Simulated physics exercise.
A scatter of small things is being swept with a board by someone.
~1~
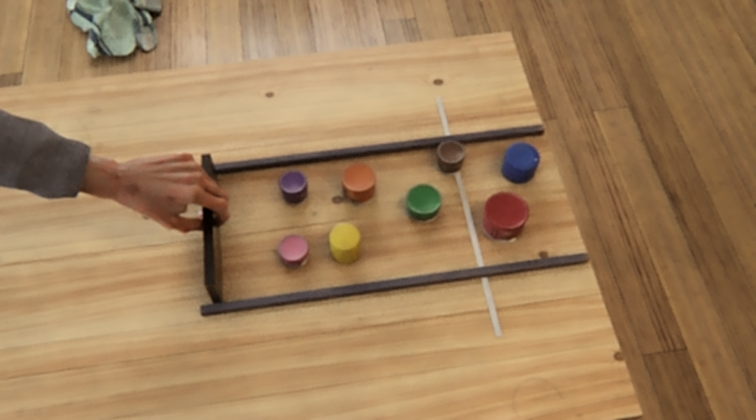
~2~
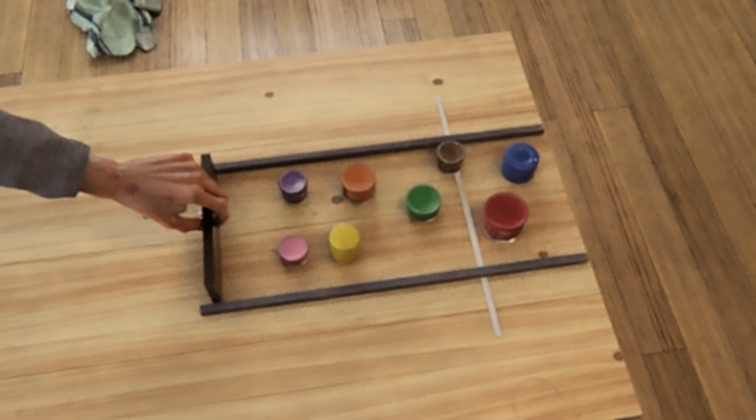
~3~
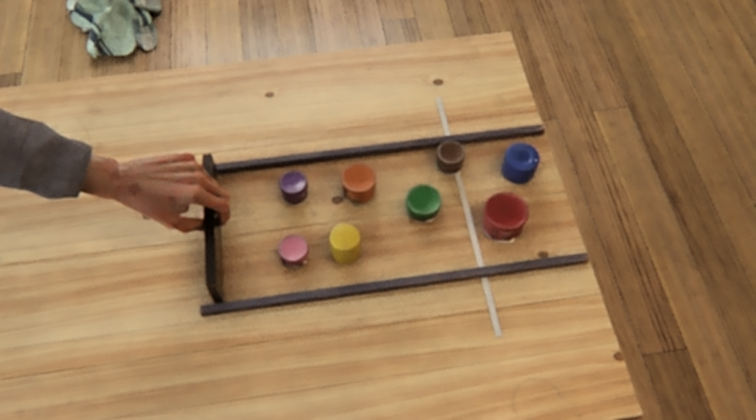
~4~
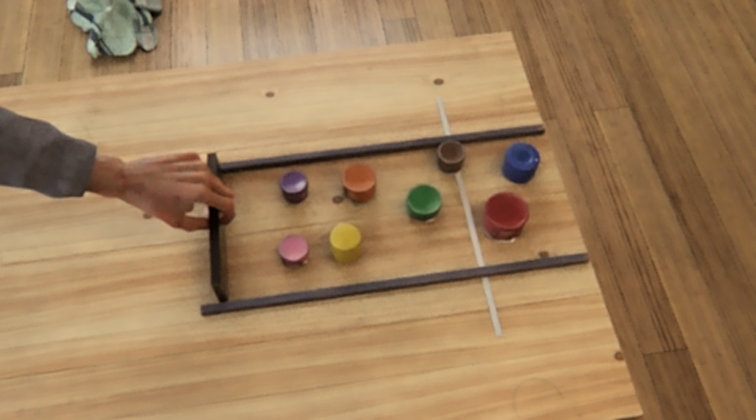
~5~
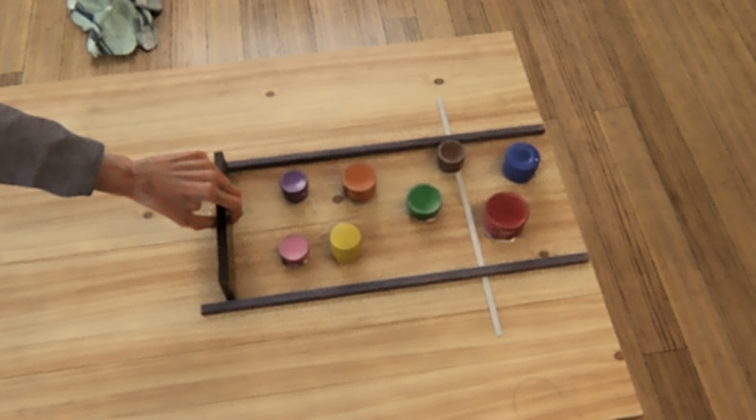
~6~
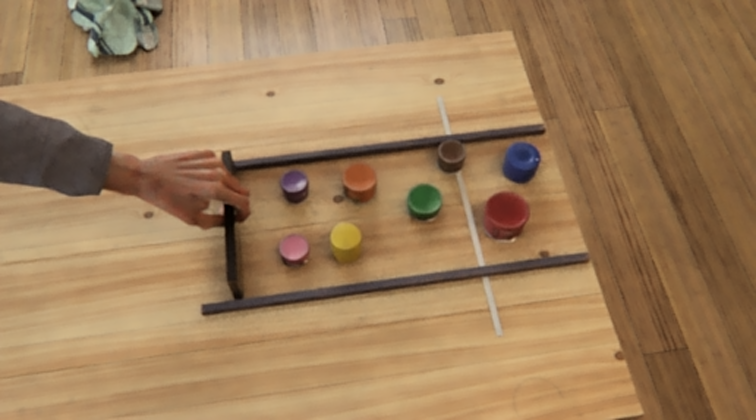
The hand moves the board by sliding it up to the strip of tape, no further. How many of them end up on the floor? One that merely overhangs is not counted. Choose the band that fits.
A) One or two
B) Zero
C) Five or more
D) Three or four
Zero (B).
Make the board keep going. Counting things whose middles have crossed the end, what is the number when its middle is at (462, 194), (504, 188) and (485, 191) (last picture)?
First 0, next 1, last 0.
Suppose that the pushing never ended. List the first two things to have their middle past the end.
They are the blue lid, the red pot.
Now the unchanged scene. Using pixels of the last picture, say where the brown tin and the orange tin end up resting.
Brown tin: (490, 146); orange tin: (498, 172).
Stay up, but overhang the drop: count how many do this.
0 is the number.
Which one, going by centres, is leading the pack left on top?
It's the blue lid that ends nearest.
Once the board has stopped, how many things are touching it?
The count in contact is 3.
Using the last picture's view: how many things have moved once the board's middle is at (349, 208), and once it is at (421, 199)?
First 4, then 6.
Soon after, none off yet; blue lid at rest near (521, 163); red pot at rest near (505, 217); brown tin at rest near (451, 157).
In the end, the number that fall off is zero.
